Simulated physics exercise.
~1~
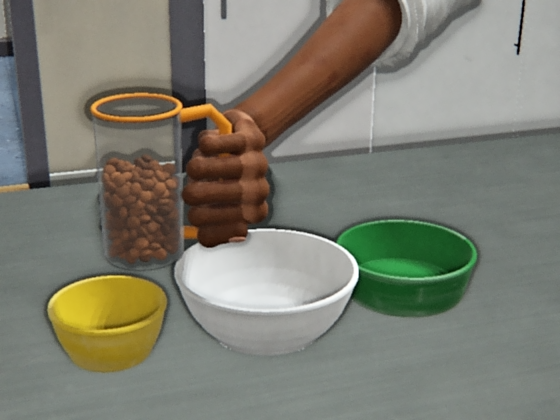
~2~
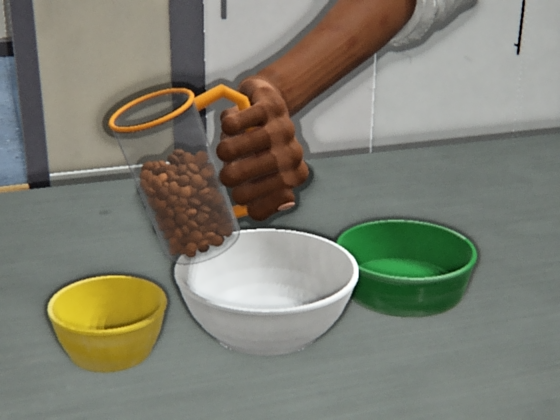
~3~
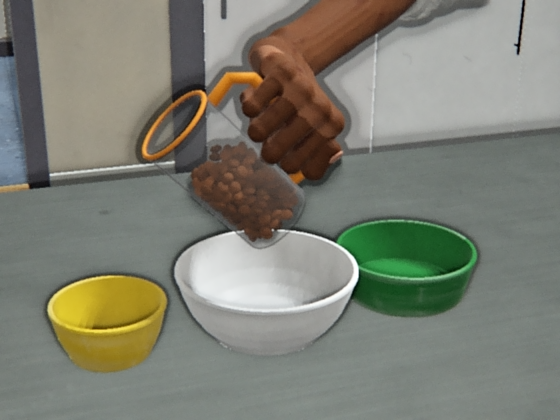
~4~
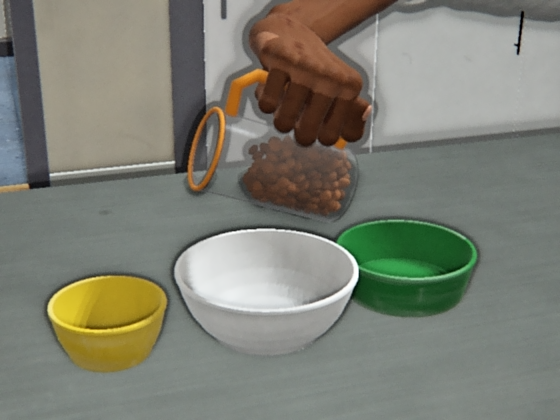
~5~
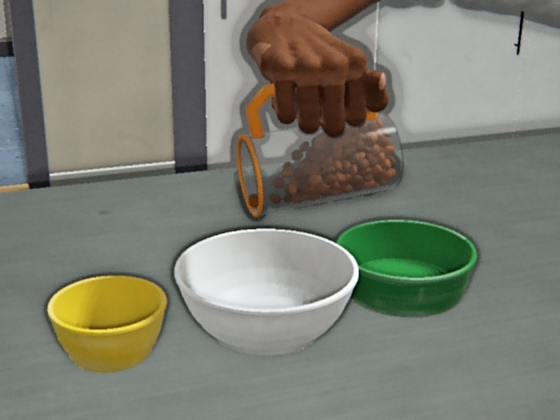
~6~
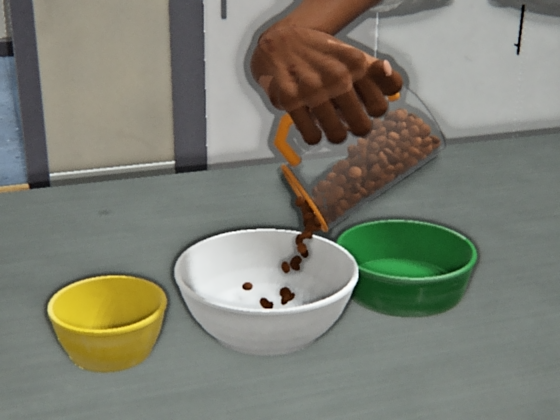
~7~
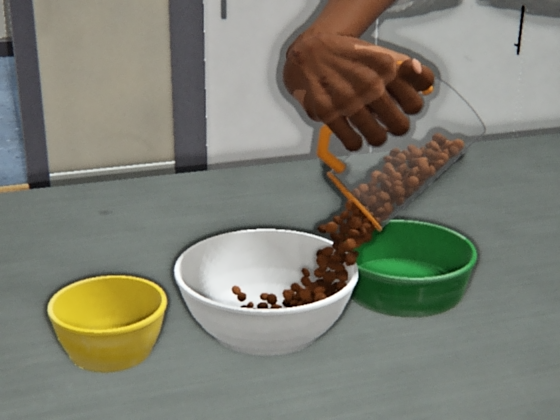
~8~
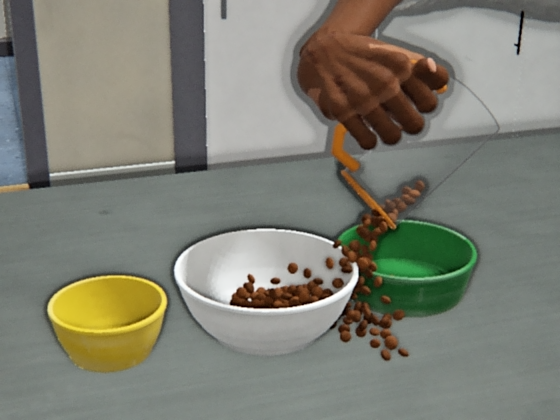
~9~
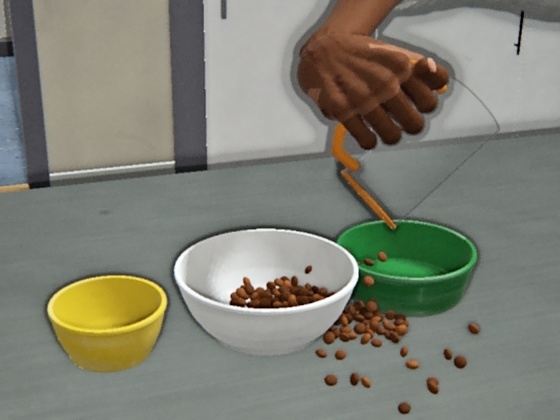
A hand pours brown pieces from a clear jug into a white bowl, spilling some outside.
